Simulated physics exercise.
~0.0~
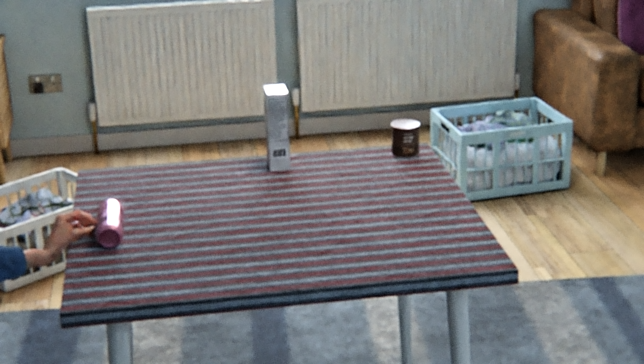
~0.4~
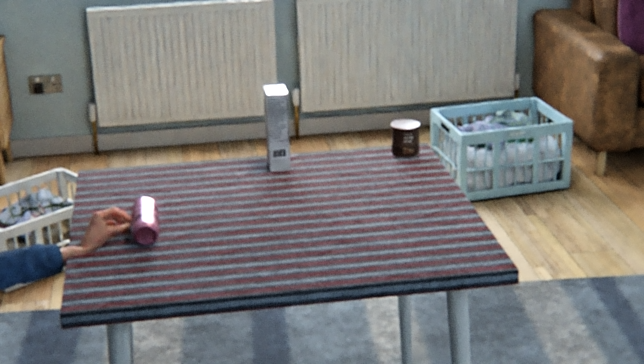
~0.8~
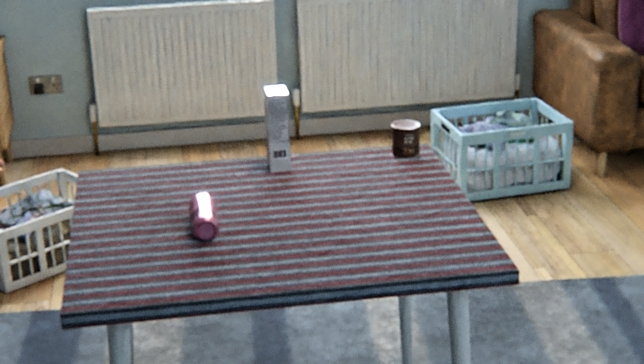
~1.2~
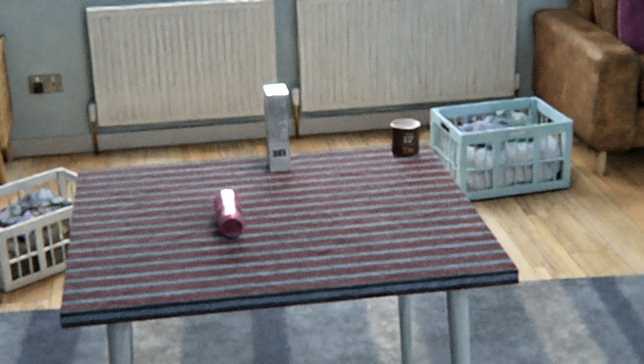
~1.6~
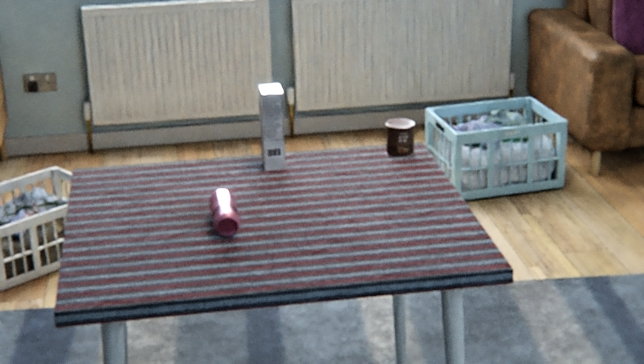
We see a hand push a pink can lying on its side to the right across a striped table top, then let go. The can rolls a little farther alone and comes to rest on the table, while a white carton and a brown tin stay put.
